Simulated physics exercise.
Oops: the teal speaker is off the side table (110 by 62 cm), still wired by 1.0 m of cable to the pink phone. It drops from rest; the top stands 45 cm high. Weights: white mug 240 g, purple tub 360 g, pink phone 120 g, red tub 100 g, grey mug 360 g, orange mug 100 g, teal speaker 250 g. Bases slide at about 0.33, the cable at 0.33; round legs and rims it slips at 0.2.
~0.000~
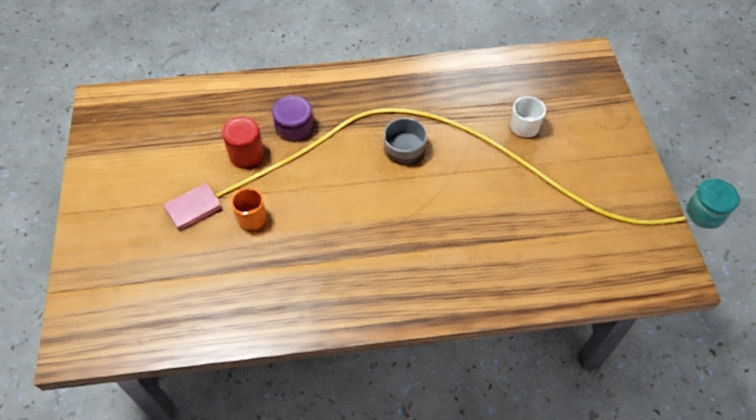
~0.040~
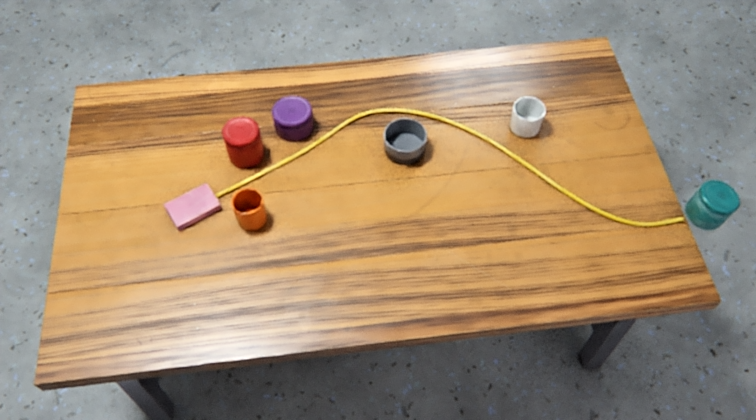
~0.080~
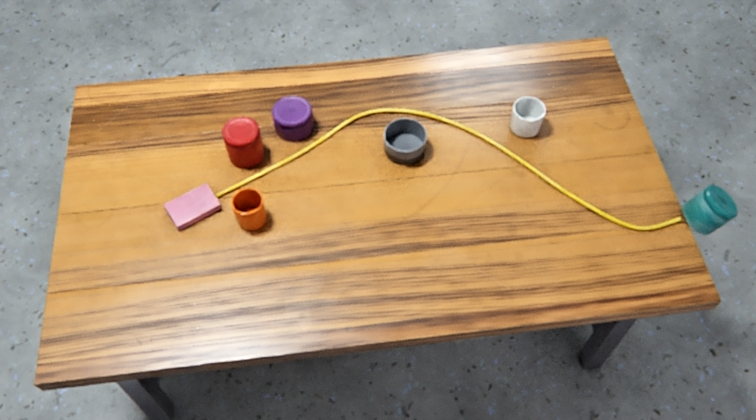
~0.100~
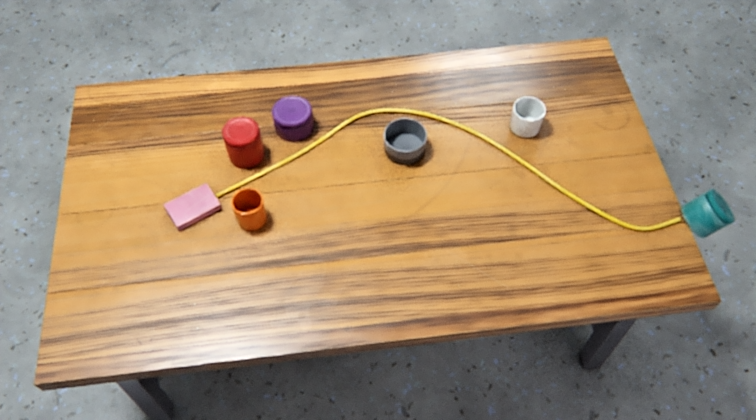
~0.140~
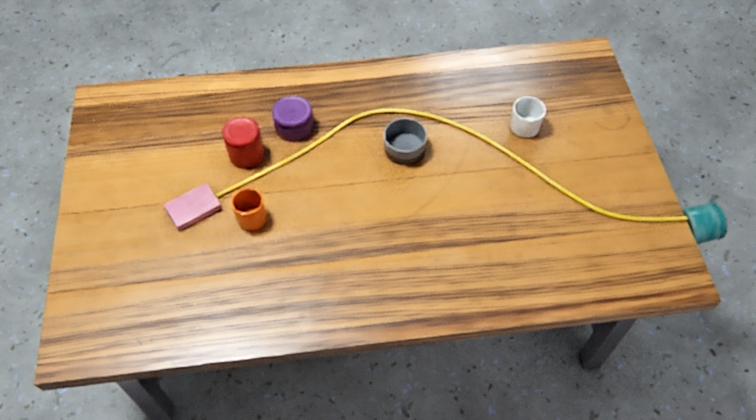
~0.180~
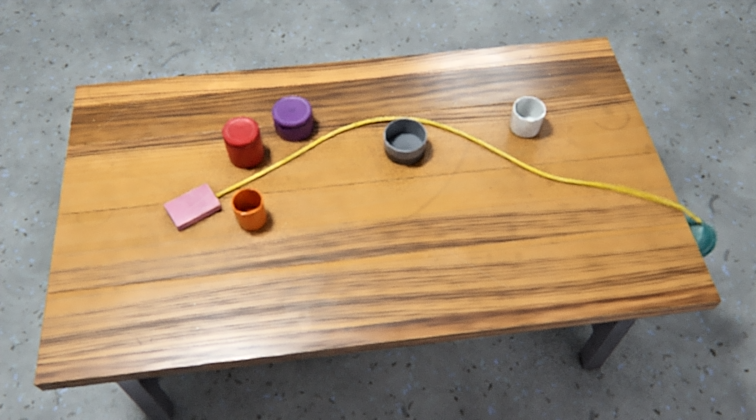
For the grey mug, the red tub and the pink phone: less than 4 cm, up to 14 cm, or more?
Result: Grey mug hardly moves, red tub barely shifts, pink phone reaches the top band.
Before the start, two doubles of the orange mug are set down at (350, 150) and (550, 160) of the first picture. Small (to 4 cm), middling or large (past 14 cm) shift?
In turn: Middling, small.
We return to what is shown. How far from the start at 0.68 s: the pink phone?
Pink phone 35 cm.
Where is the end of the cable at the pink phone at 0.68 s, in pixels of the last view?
Around (392, 125).
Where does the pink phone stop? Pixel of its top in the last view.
At about (380, 132).
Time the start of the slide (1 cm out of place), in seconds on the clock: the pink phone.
Pink phone 0.24 s.
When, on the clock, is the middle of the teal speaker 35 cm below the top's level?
That is: 0.44 s.
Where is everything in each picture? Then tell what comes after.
The first picture shows grey mug (405, 134); red tub (240, 130); pink phone (192, 204); cable runs through (631, 221) (535, 171) (449, 122) (354, 119) (272, 169).
The second picture shows teal speaker (719, 196); cable runs through (630, 223) (449, 122) (272, 169).
The third picture shows teal speaker (710, 210); cable runs through (629, 226) (449, 121) (272, 169).
The fourth picture shows teal speaker (708, 214); cable runs through (628, 226) (449, 121) (272, 169).
The fifth picture shows teal speaker (702, 224); cable runs through (632, 218) (449, 122) (272, 169).
The sixth picture shows grey mug (405, 134); red tub (240, 130); pink phone (192, 204); cable runs through (655, 198) (547, 176) (456, 131) (359, 124) (271, 168).
At 0.4 s, the cable's tail end at (326, 168); pink phone 21 cm off its start, grey mug 2 cm off its start, teal speaker over the edge.
At 0.7 s, the cable's tail end at (392, 125); pink phone 36 cm off its start, grey mug 2 cm off its start, teal speaker over the edge.
At 0.9 s, the cable's tail end at (396, 122); pink phone 37 cm off its start at (380, 132), grey mug 2 cm off its start at (408, 142), teal speaker over the edge.
At 1.2 s, the cable's tail end at (396, 122); pink phone 37 cm off its start, grey mug 2 cm off its start, teal speaker over the edge.
At 2.4 s, the cable's tail end at (396, 122); pink phone 37 cm off its start at (380, 132), grey mug 2 cm off its start at (408, 142), red tub 0 cm off its start at (240, 130), teal speaker over the edge.
